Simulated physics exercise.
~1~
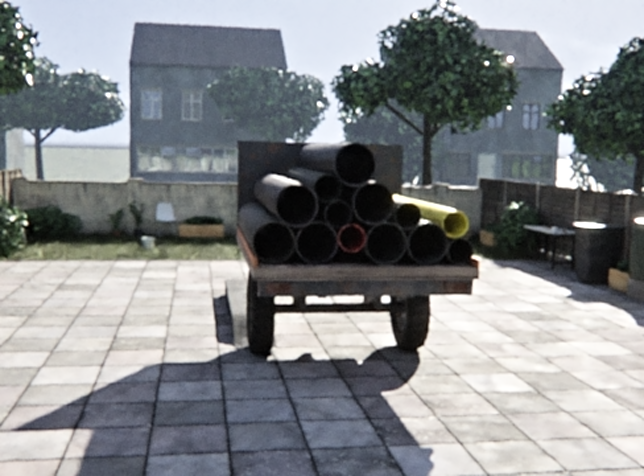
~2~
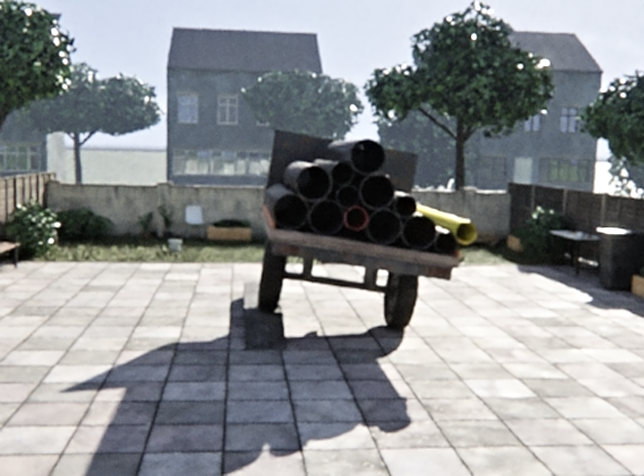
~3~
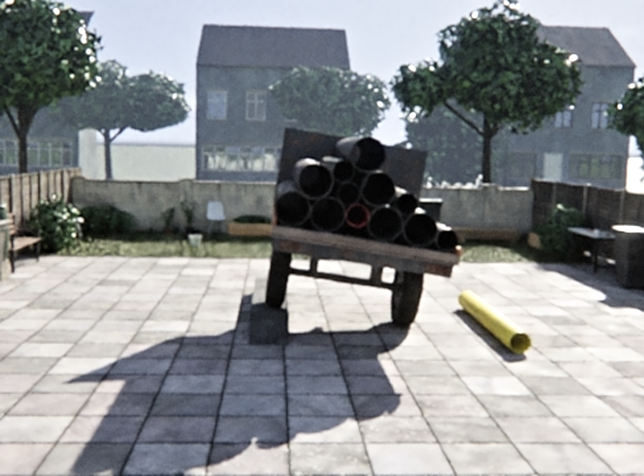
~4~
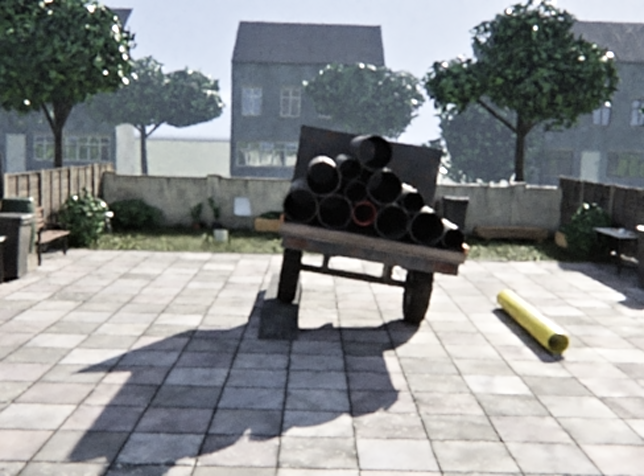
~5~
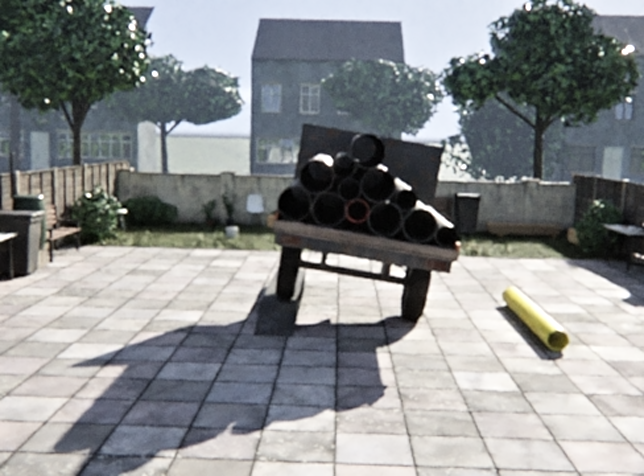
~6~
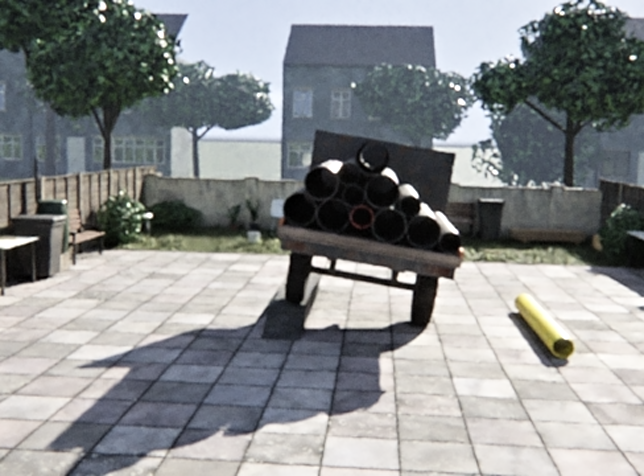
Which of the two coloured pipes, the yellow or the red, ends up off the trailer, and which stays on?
The yellow pipe goes over the right edge and ends up on the paving, while the red pipe stays aboard in the stack.
